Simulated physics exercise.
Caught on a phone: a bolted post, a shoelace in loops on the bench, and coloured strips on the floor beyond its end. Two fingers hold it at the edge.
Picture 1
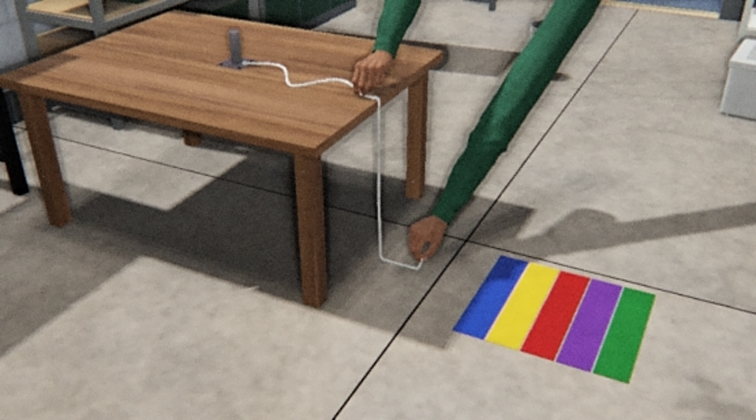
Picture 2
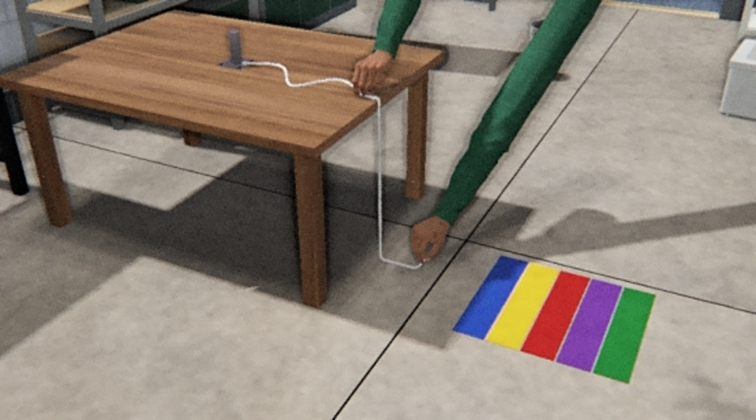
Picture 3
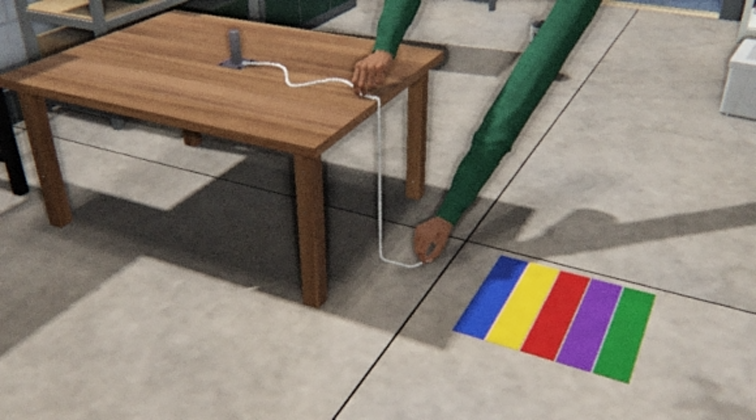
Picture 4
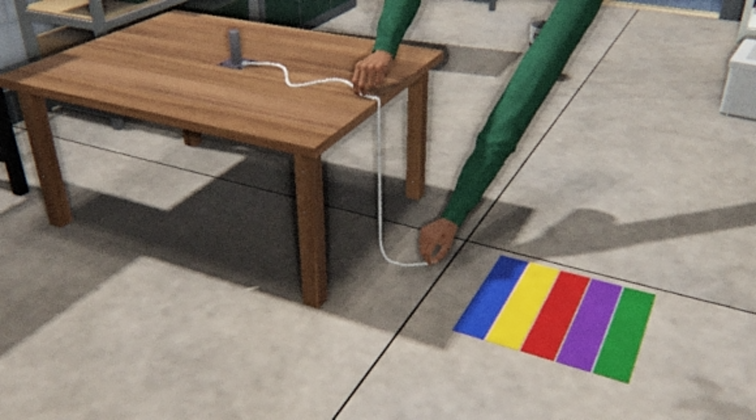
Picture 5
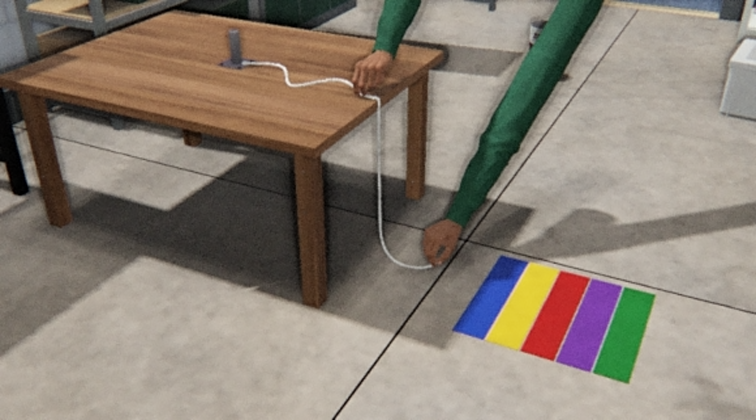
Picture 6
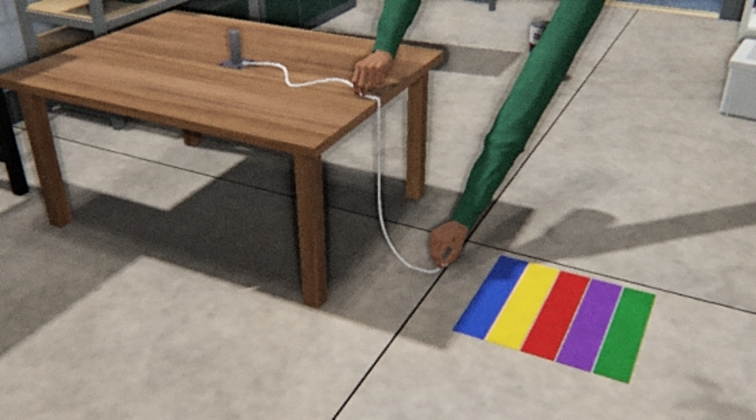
A hand in a green sleeve drew the low end of a white cord slowly right, a short way toward the coloured strips on the floor, while another hand held it at the table's edge.
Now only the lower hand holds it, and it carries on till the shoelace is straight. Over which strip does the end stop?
Over purple.
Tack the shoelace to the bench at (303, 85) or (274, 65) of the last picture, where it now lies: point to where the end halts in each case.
In that order: (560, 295) and (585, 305).
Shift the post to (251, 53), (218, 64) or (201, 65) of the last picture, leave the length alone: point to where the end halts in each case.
Near (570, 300), (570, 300) and (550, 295).
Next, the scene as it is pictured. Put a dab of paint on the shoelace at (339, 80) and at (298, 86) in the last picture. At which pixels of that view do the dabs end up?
They go to (362, 93) and to (326, 84).
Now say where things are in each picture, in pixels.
In the first frame, end (422, 259); blue (477, 320); yellow (510, 329); red (544, 339); purple (580, 350); green (617, 361).
In the second frame, end (424, 260); shoelace through (275, 65) (293, 86) (352, 86) (379, 127) (380, 191) (380, 250).
In the third frame, end (427, 261).
In the fourth frame, end (432, 262); shoelace through (275, 65) (293, 86) (352, 86) (379, 126) (380, 191) (382, 250).
In the fifth frame, end (436, 263).
In the sixth frame, end (443, 265); shoelace through (275, 65) (293, 86) (352, 86) (379, 126) (379, 191) (394, 250).
A little later, end near (522, 286); over yellow.
Next, end near (565, 298); over red.
When it is tight, end near (591, 305); over purple. The end stops over the purple strip.
